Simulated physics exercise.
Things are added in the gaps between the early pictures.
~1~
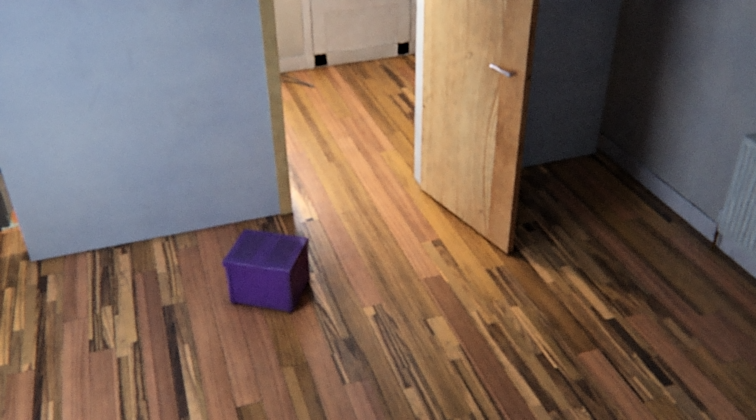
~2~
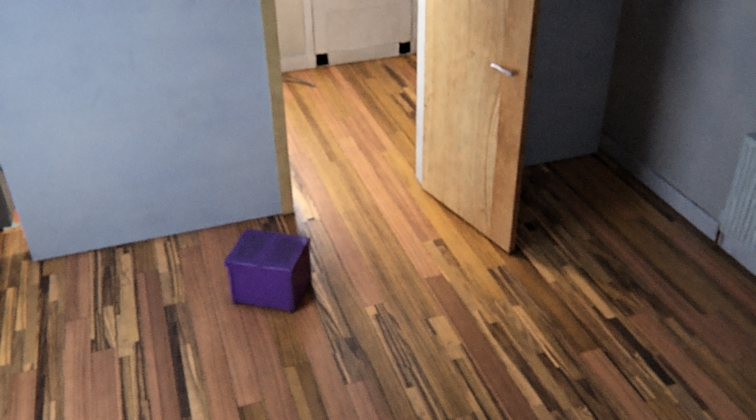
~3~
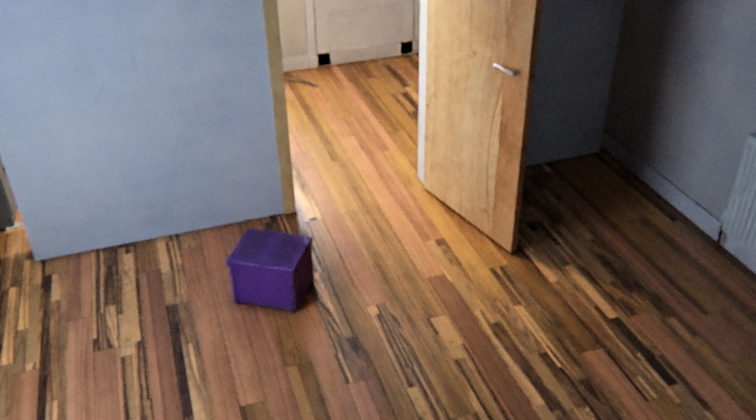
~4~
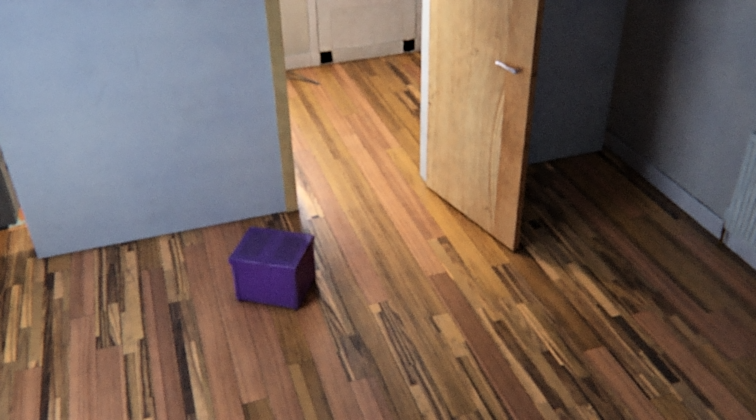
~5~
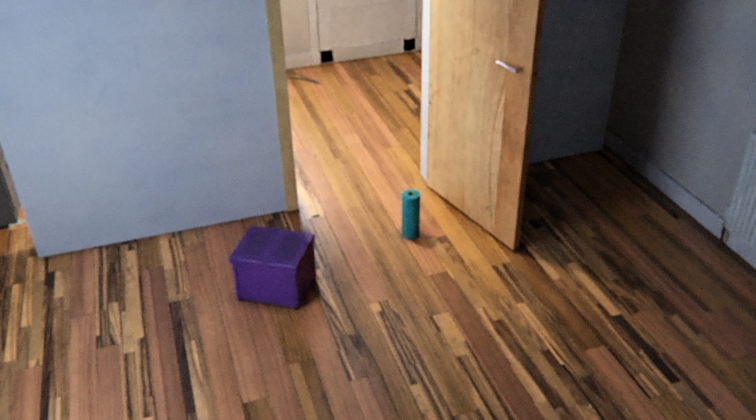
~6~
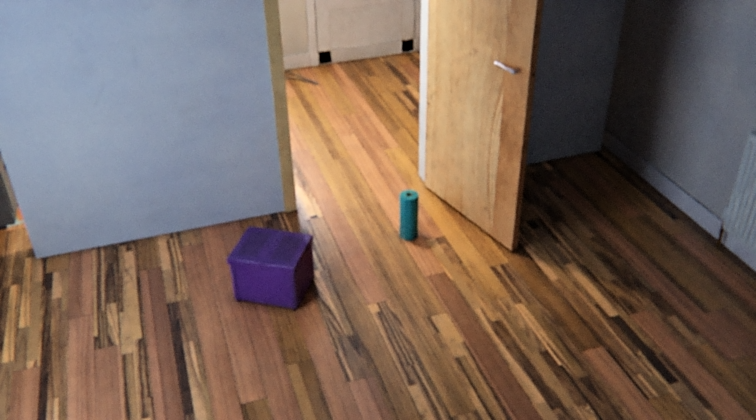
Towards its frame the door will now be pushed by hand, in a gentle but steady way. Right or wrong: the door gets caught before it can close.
Wrong.
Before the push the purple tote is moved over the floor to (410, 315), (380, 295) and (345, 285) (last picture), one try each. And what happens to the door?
Well, on the first try it makes it all the way, on the second it makes it all the way, and on the third it makes it all the way.
Then, 1.30 s on from there, door at 68°.
Then, 1.80 s on from there, door at 44°; turquoise roll shifted well along near (374, 211).
Then, 2.20 s on from there, door at 25°; turquoise roll shifted well along near (346, 200).
Then, 2.60 s on from there, door at 6°; turquoise roll shifted well along near (326, 185).
In the end, door at 0°; moved from the start, turquoise roll; purple tote unmoved. At the end, from the last picture's camera, turquoise roll near (320, 177).
